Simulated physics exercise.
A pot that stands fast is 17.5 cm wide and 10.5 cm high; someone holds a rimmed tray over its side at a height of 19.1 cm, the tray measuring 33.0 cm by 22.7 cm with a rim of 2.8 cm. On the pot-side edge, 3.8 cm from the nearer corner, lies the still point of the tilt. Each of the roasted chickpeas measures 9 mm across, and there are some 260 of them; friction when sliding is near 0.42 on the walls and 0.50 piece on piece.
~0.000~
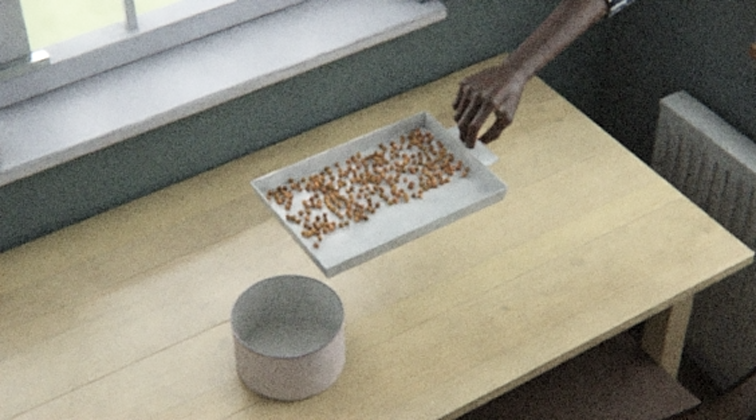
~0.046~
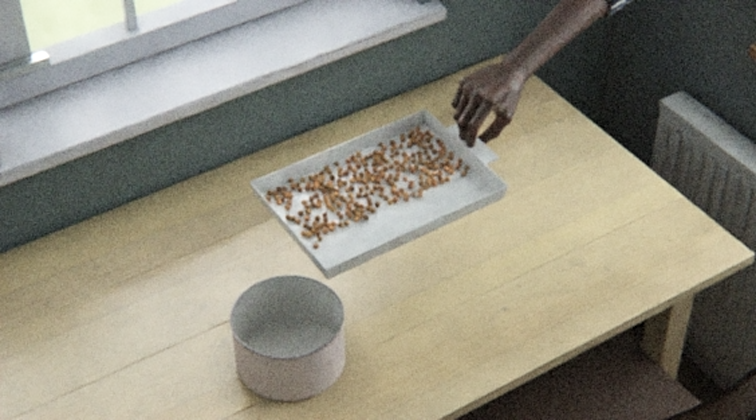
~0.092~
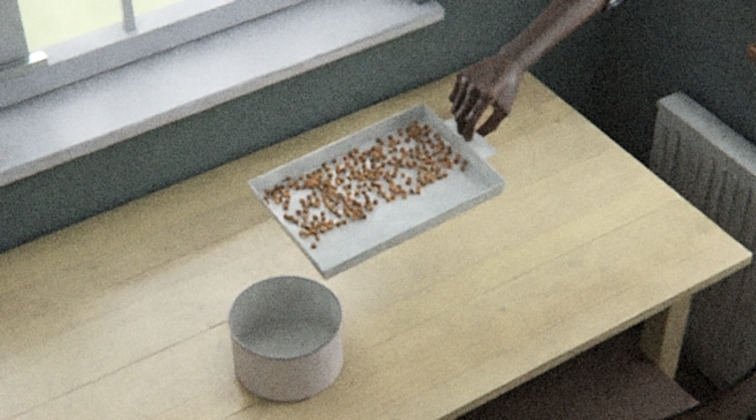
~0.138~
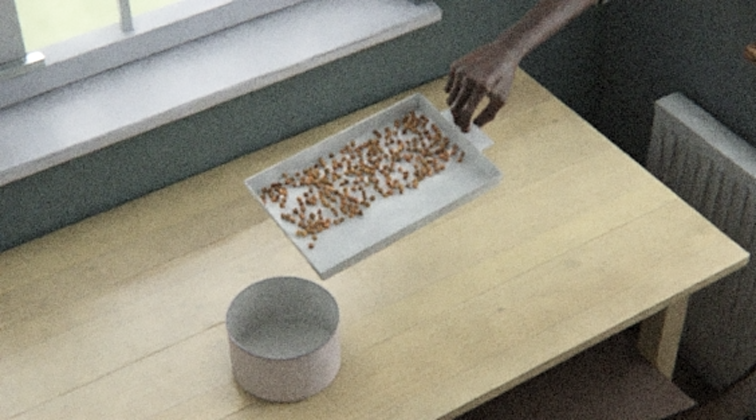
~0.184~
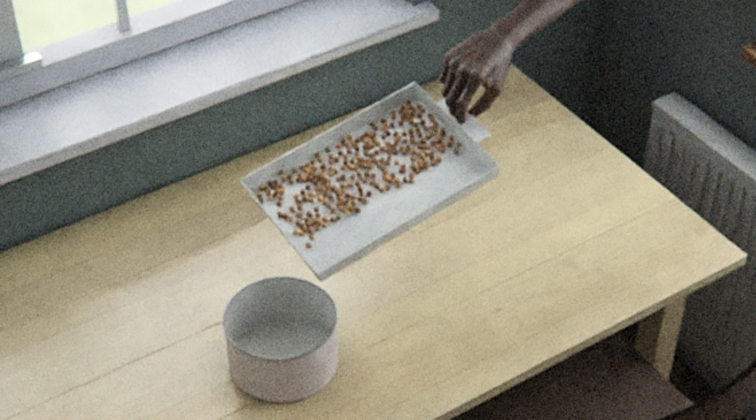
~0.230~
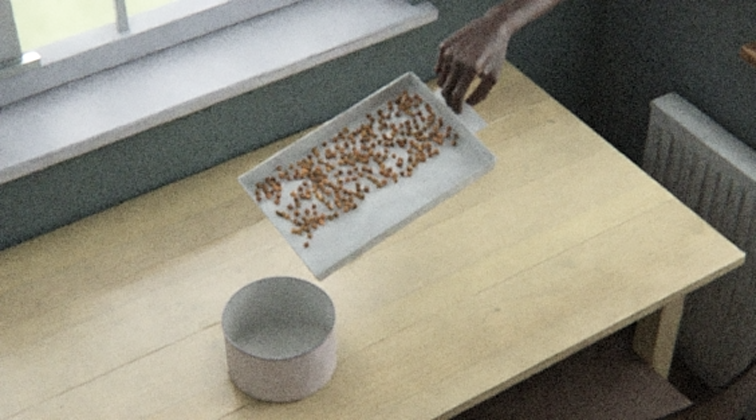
A shallow tray of roasted chickpeas tilting gently as a hand raises its far end above a wooden table with a pot.
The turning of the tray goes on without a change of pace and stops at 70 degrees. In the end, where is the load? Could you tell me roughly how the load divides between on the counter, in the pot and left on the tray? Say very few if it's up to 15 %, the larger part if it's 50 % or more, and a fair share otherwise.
Roughly this. Counter: Very few; pot: A fair share; left on the tray: The larger part.
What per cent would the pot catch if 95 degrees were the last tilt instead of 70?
I'd put it at close to 90 per cent.
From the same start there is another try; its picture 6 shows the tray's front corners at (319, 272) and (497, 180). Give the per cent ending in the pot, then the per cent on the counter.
Final per cent - pot 5, counter 10.
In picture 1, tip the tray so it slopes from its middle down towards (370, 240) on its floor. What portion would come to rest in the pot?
Near 25 percent, give or take.
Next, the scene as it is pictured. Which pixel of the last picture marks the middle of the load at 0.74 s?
Near pixel (300, 232).
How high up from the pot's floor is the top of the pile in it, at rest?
1.5 cm.
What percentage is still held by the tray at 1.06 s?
It's roughly 70 percent.
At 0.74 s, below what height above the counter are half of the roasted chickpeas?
Height: Around 24 cm.
Then, at 0.53 s, tilt 42 degrees; the tray holds 100 %, the pot 0 %.
Then, at 0.74 s, tilt 61 degrees; the tray holds 100 %, the pot 0 %.
After 1.06 s, tilt 70 degrees; the tray holds 70 %, the pot 20 %.
In the end, at 1.8 s, counter 5 %, pot 25 %, tray 70 %.
